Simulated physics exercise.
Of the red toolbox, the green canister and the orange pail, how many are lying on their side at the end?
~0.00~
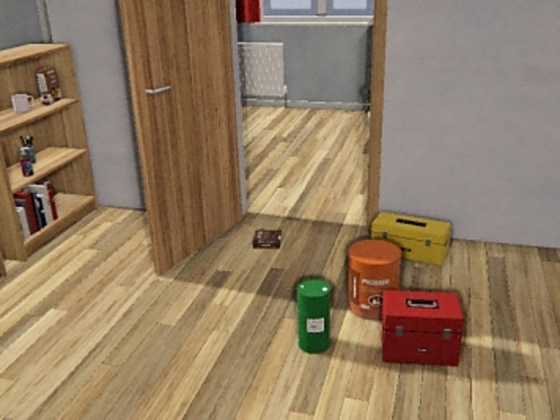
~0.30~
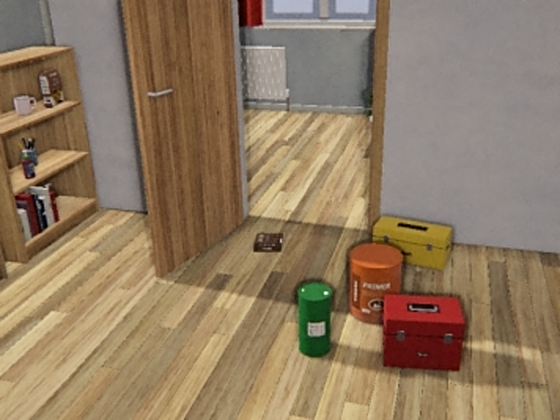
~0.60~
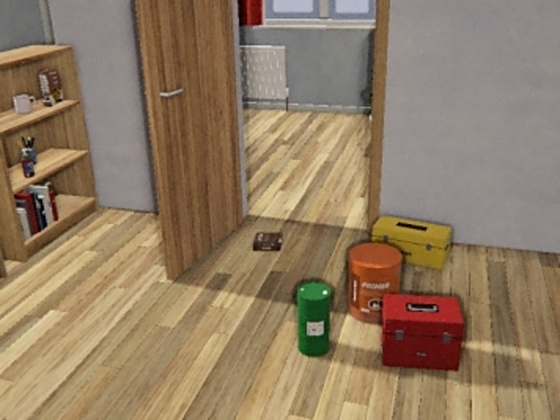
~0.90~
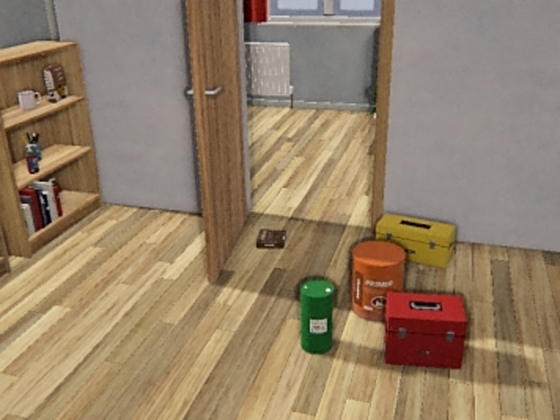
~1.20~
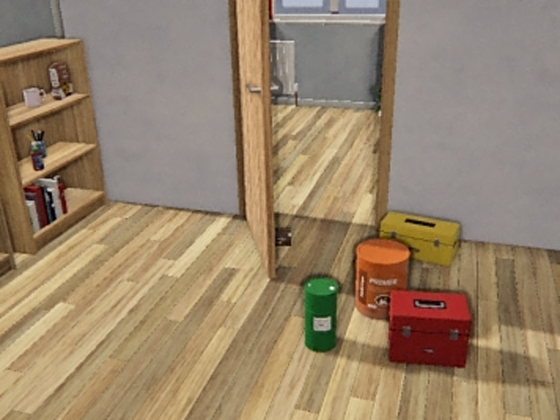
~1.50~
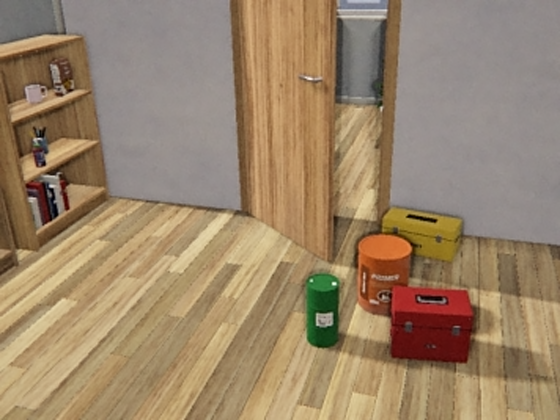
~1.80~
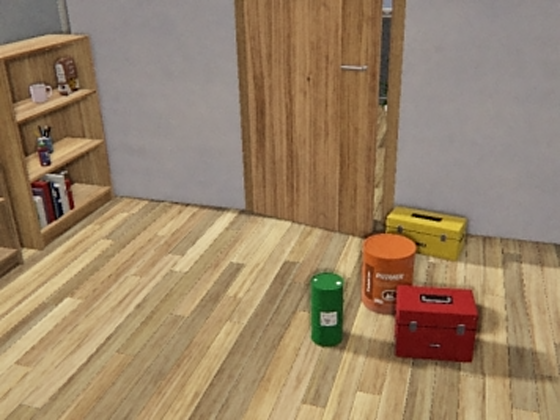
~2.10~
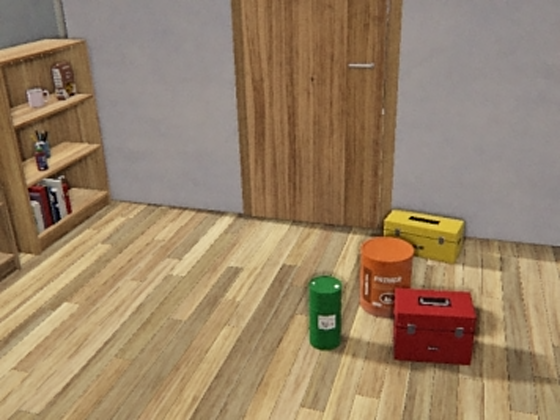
None of them are lying on their side. The red toolbox, the green canister and the orange pail all still stand upright once the door is shut.
